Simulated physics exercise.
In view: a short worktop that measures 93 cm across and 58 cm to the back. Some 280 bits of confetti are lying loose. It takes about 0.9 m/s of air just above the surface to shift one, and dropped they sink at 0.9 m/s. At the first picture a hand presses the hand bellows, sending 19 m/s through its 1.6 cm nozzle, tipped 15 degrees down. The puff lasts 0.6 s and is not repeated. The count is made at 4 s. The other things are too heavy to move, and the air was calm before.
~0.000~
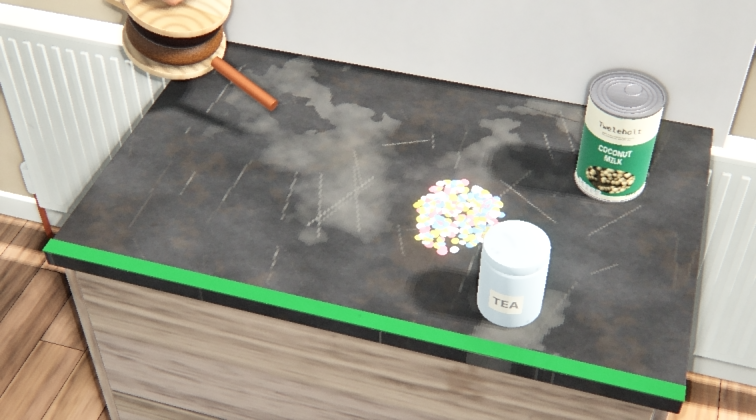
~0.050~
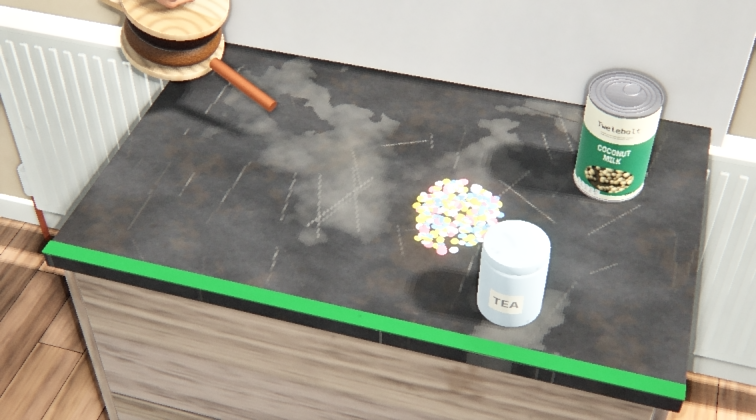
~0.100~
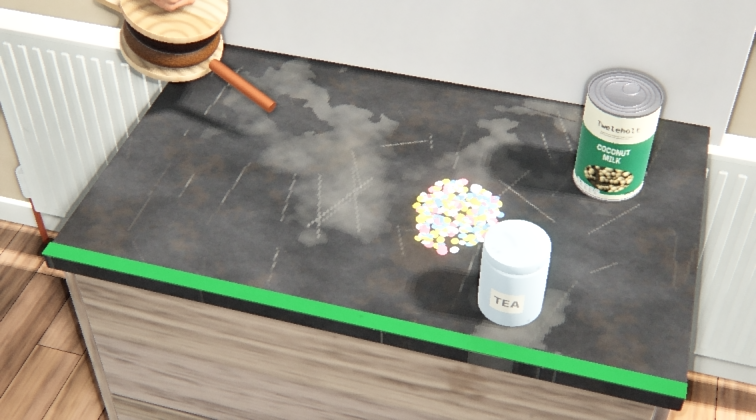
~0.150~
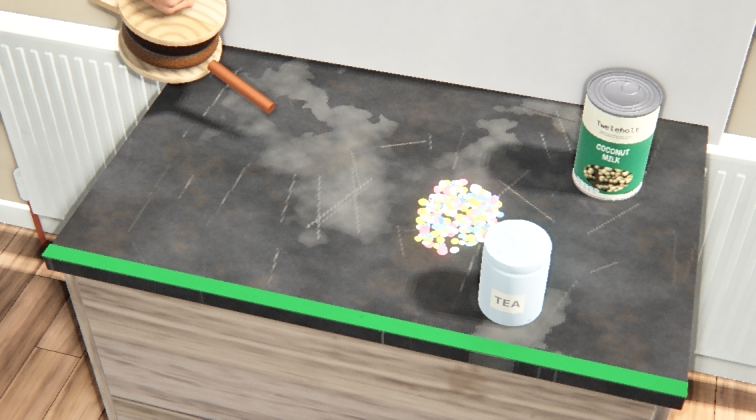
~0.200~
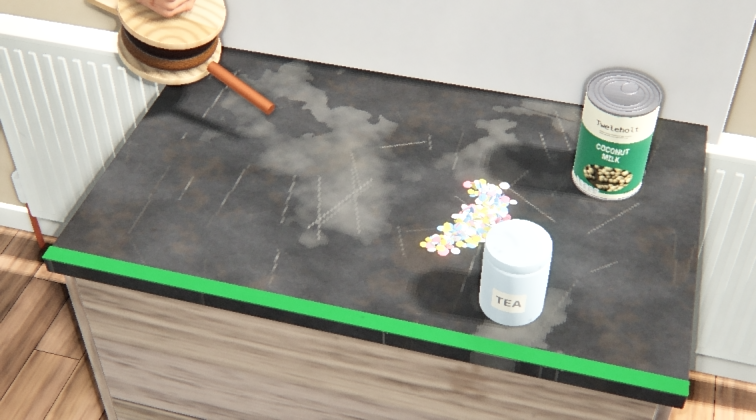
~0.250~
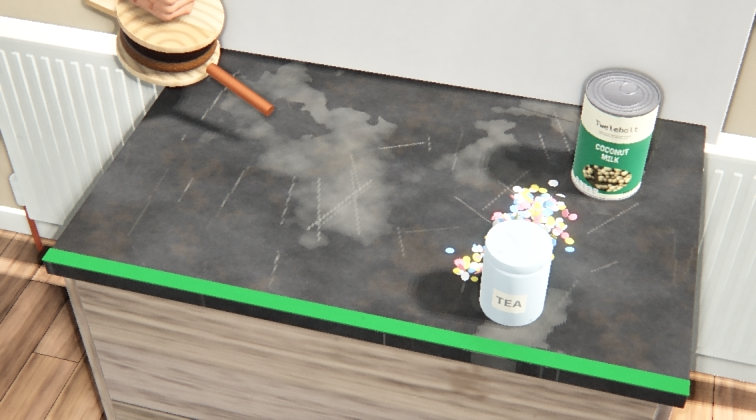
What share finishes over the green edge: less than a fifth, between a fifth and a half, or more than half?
Of the bits of confetti, not even a fifth end over the green edge.
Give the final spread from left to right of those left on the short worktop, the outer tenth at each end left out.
Roughly 30 cm.
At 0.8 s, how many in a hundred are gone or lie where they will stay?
Some 90 per cent.
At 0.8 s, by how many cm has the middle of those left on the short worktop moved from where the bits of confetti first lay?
Roughly 20 cm.
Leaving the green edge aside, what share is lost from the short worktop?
Some 80 per cent.
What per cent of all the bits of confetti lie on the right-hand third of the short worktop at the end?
About 20 %.
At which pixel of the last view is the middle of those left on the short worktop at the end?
Around (499, 284).
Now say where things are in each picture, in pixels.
The middle of the bits of confetti is near (457, 210), none has stirred yet and the mouth of the hand bellows is at (274, 106), in the first frame.
The middle of the bits of confetti is near (457, 208), none has stirred yet and the green edge is centred on (342, 322), in the second frame.
The middle of the bits of confetti is near (457, 208), none has stirred yet, the top of a jar is at (517, 243) and the top of a tin is at (625, 93), in the third frame.
The middle of the bits of confetti is near (457, 209) and none has stirred yet, in the fourth frame.
The middle of the bits of confetti is near (481, 218), the farthest in sight from the hand bellows is at (506, 220) and about 50 % have left their places, in the fifth frame.
The middle of the bits of confetti is near (525, 233), the farthest in sight from the hand bellows is at (570, 249) and all have left their places, in the sixth frame.
After 0.8 s the count stands so, 1 % are over the green edge; the middle of those left on the top is near (556, 281).
After 1.3 s the count stands so, 1 % are over the green edge; the middle of those left on the top is near (499, 284).
After 2.2 s the count stands so, 1 % are over the green edge; the middle of those left on the top is near (499, 284).
After 4.0 s, at the end, 1 % are over the green edge; the middle of those left on the top is near (499, 284).
